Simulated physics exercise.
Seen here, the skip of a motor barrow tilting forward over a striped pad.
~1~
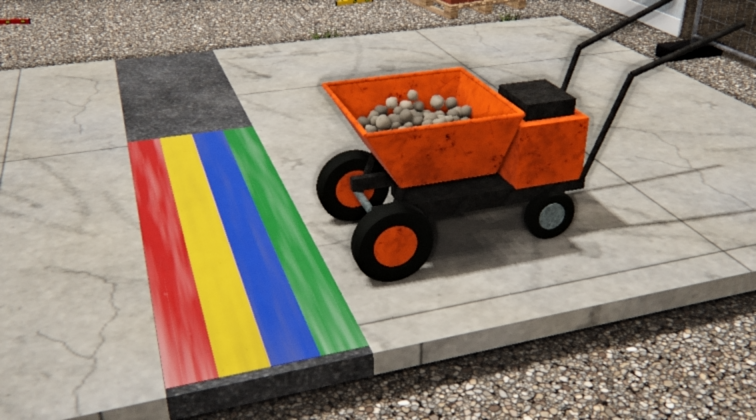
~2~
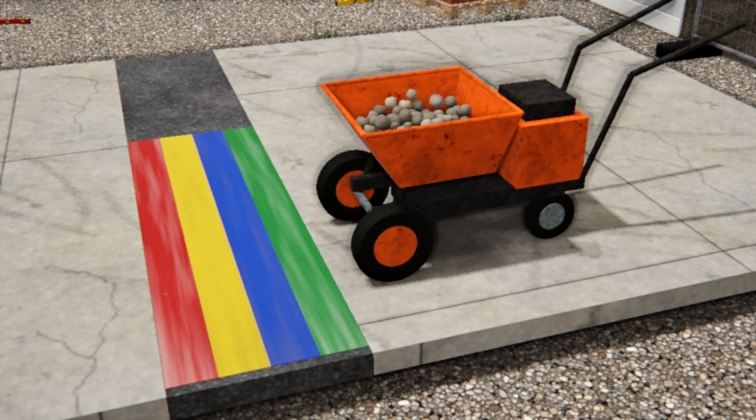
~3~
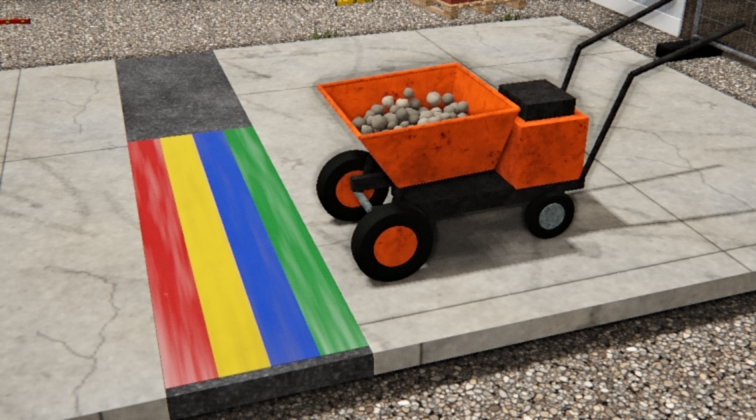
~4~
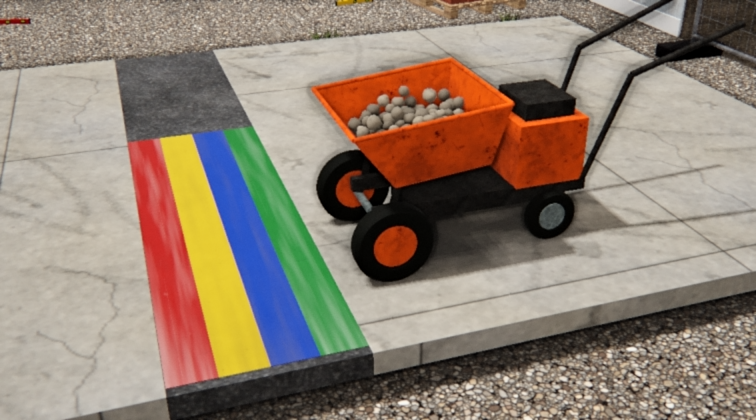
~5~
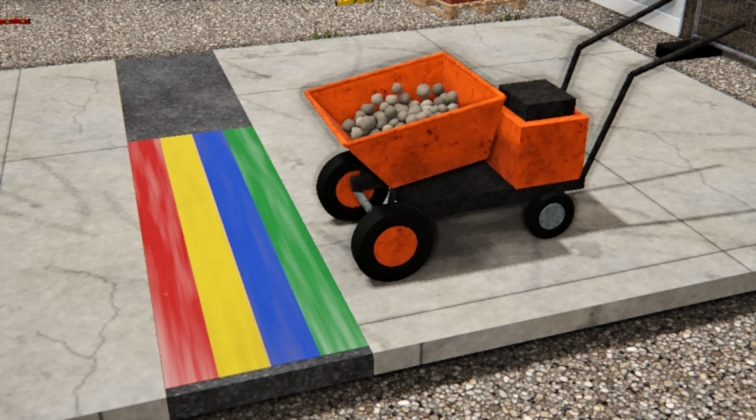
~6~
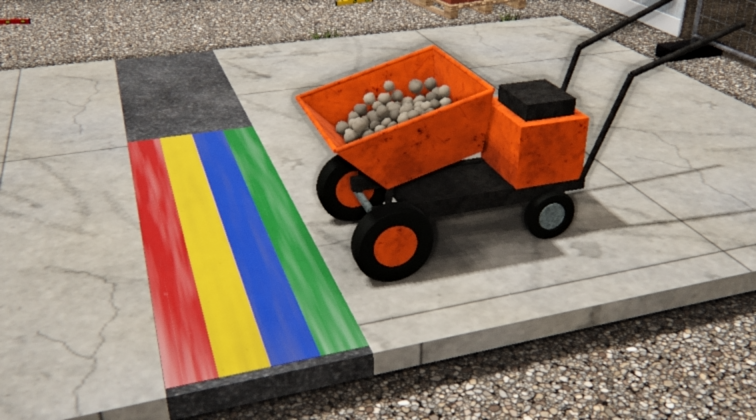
An orange motor barrow loaded with round pebbles stood still beside a pad striped red, yellow, blue and green, while its skip slowly tilted forward a little, its front lip dipping to the left.
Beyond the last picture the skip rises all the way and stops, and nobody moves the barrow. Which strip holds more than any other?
The yellow strip.
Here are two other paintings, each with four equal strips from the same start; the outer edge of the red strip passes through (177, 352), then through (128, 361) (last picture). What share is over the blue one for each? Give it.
About 10 %, then 30 %.
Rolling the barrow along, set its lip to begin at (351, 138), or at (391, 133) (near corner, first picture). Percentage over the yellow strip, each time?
30 % and 30 %.
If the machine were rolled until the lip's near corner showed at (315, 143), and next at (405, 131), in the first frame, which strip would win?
The strip in red at the first place, then that blue strip at the second.
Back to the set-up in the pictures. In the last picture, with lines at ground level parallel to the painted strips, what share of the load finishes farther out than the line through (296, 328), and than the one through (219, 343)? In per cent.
Estimate: 90 % and 40 %, respectively.
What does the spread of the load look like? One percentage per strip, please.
Per cent of the load - green strip: 0, blue strip: 20, yellow strip: 40, red strip: 25.
Shortly afterwards, skip tipped steeply; the whole lot in the skip.
Next, skip tipped right over; the bulk in the skip; only a few over the blue strip; a little over the yellow strip.
Some moments later, skip tipped right over; a little in the skip; near a quarter over the blue strip; near a third over the yellow strip; near a quarter over the red strip; a little off the paint.
In the end, skip tipped right over; a little in the skip; none at all over the green strip; near a quarter over the blue strip; near a third over the yellow strip; near a quarter over the red strip; a little off the paint.
